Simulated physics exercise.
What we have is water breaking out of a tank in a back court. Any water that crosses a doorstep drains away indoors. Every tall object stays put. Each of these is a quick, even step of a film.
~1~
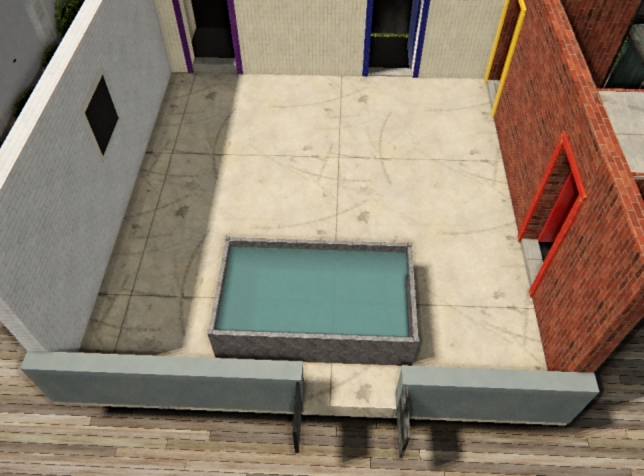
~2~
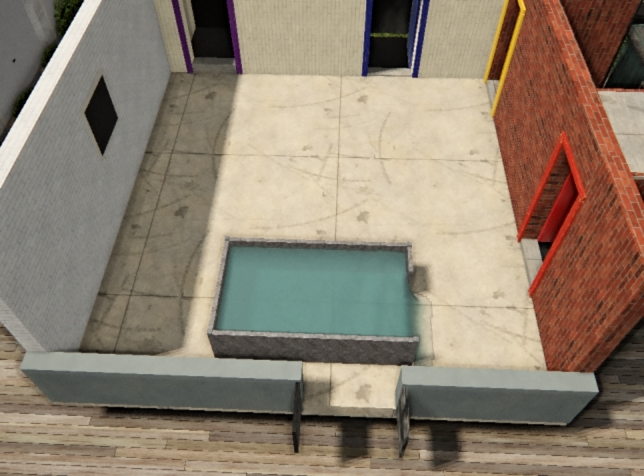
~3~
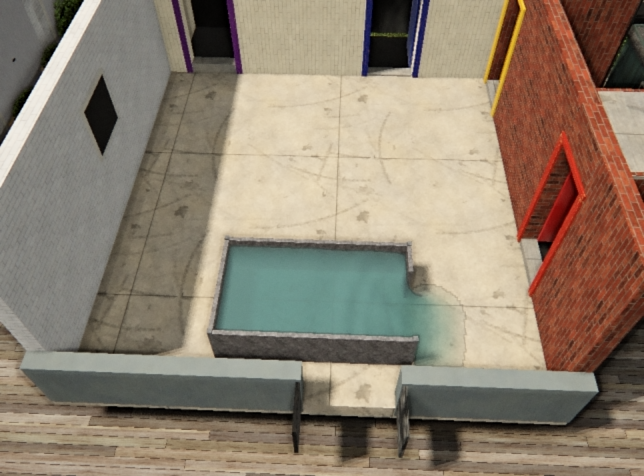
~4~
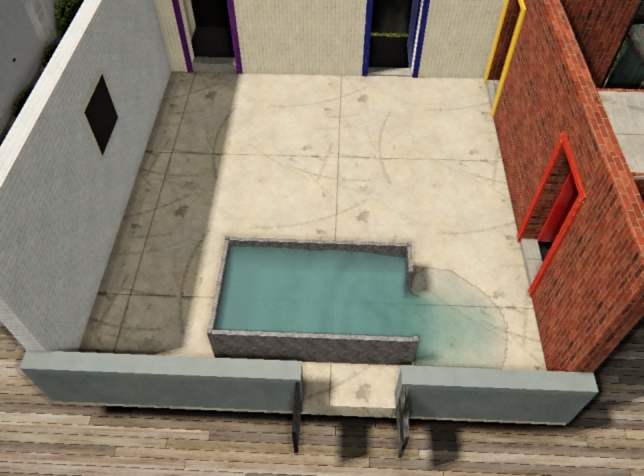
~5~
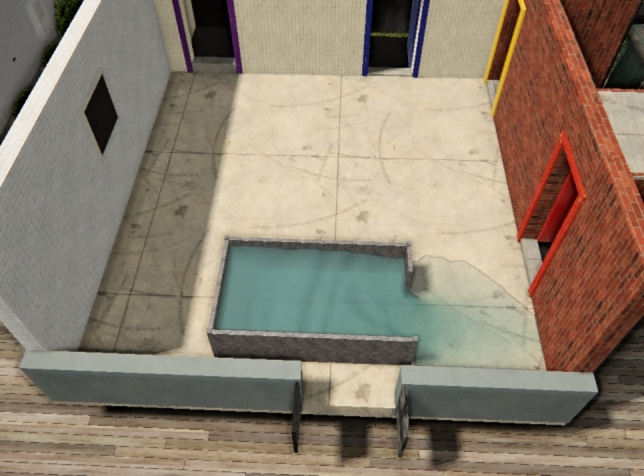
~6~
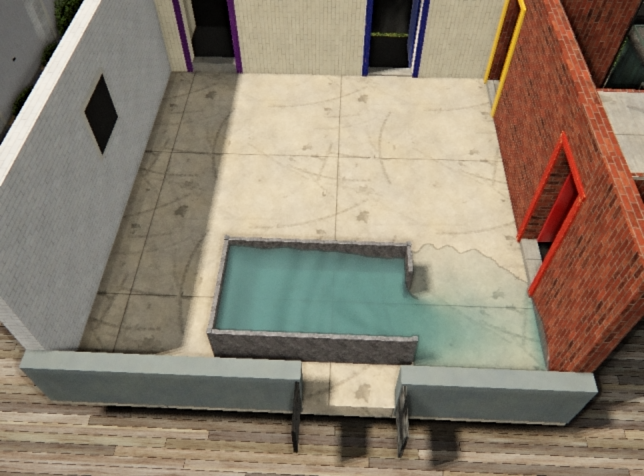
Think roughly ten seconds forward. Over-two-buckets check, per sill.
The yellow door will pass two buckets at most; the red door will pass more than two buckets; the blue door will pass more than two buckets; the purple door will pass two buckets at most.
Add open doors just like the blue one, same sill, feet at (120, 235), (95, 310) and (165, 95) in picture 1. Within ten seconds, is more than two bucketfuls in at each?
Taking the new doors in the order given: The first comes up short, the second comes up short, the third tops it.
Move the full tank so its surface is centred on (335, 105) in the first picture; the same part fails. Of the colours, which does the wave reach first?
My answer: The yellow door.
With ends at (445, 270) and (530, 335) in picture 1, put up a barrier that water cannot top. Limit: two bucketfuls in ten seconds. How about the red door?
Note - red door does not reach it.
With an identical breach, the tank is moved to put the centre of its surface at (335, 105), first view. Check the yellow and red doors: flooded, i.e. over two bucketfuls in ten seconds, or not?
Yellow door: Exceeds the limit; red door: Within the limit.
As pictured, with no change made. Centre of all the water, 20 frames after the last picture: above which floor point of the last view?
The water centres close to (402, 284).
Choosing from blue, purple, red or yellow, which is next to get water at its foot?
My pick for first is the red one.
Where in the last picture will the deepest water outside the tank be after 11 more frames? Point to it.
That would be (543, 383).
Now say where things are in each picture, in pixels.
The first frame shows the tank at (316, 289) is whole and still.
In the second frame, water pours out at (407, 320) and has run to (420, 366).
In the third frame, the front is at (452, 302), out from the gap at (406, 322).
In the fourth frame, water pours out at (406, 323) and has run to (496, 314).
In the fifth frame, the front is at (539, 342), out from the gap at (406, 322).
In the sixth frame, water pours out at (406, 322) and has run to a hidden place.
A moment on, water covers 10 % of the floor; the yellow door not reached, the red door under two buckets in, the blue door not reached, the purple door not reached.
Next, water covers 15 % of the floor; the yellow door not reached, the red door over two buckets in, the blue door not reached, the purple door not reached.
Then, water covers 35 % of the floor; the yellow door wet at the sill, nothing in, the red door over two buckets in, the blue door not reached, the purple door not reached.
Later, water covers 65 % of the floor; the yellow door under two buckets in, the red door over two buckets in, the blue door over two buckets in, the purple door wet at the sill, nothing in.
In the end, water covers 90 % of the floor; the yellow door under two buckets in, the red door far over two buckets in, the blue door far over two buckets in, the purple door wet at the sill, nothing in.
